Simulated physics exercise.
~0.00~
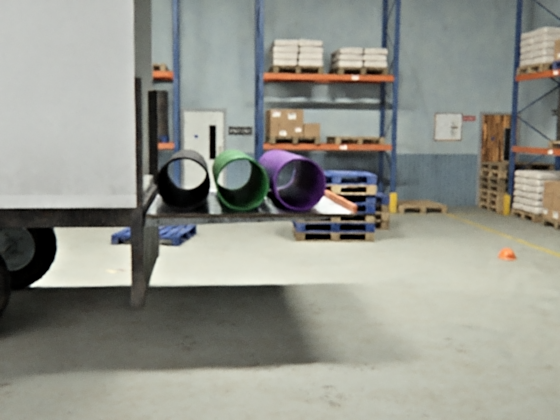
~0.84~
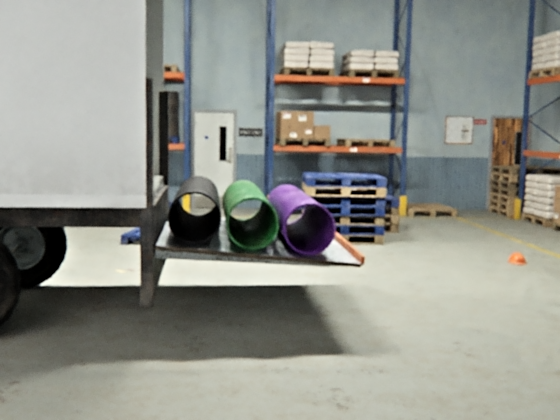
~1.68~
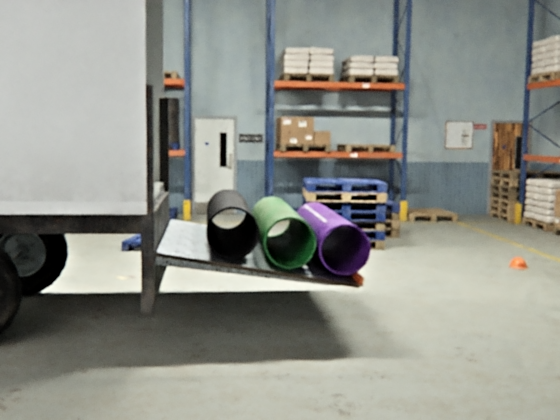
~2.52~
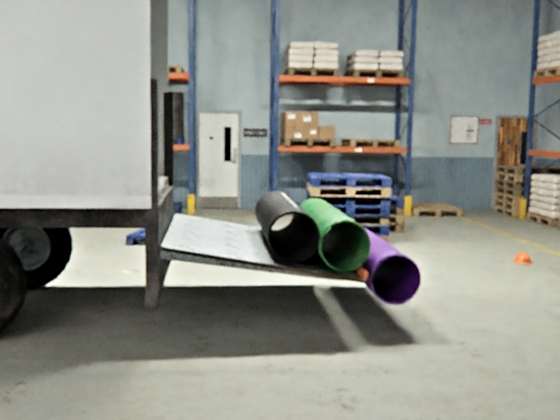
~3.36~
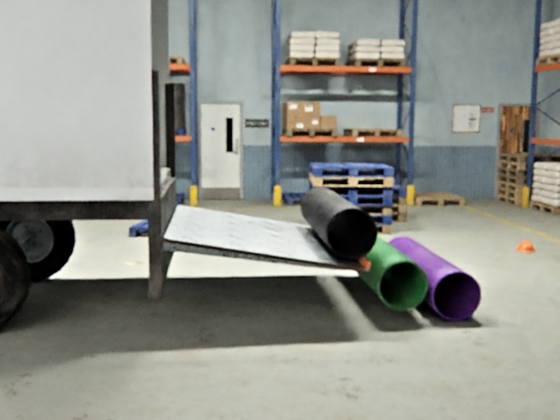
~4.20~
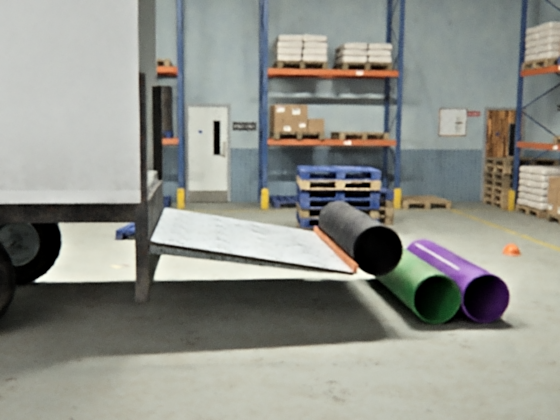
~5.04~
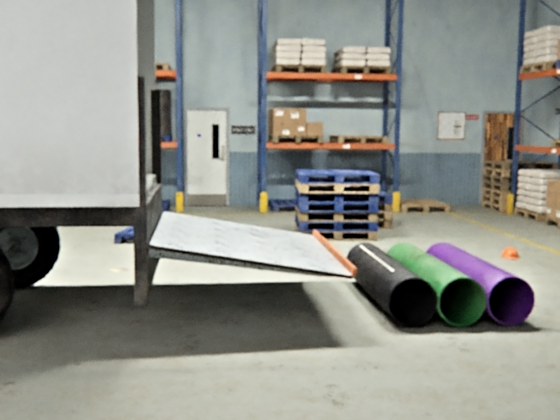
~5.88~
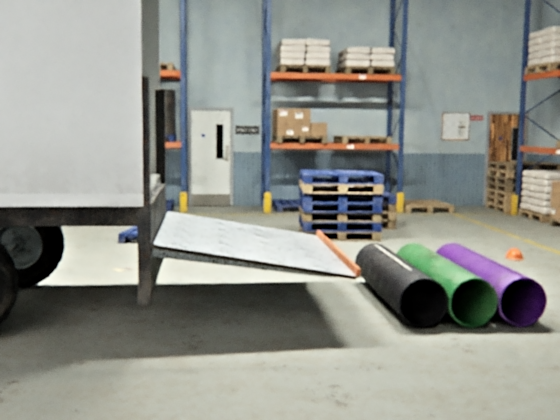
A lift platform at the back of a truck sank and tilted, and three hollow pipes rolled right and dropped off its edge, purple first, then green, then black, ending side by side on the warehouse floor.
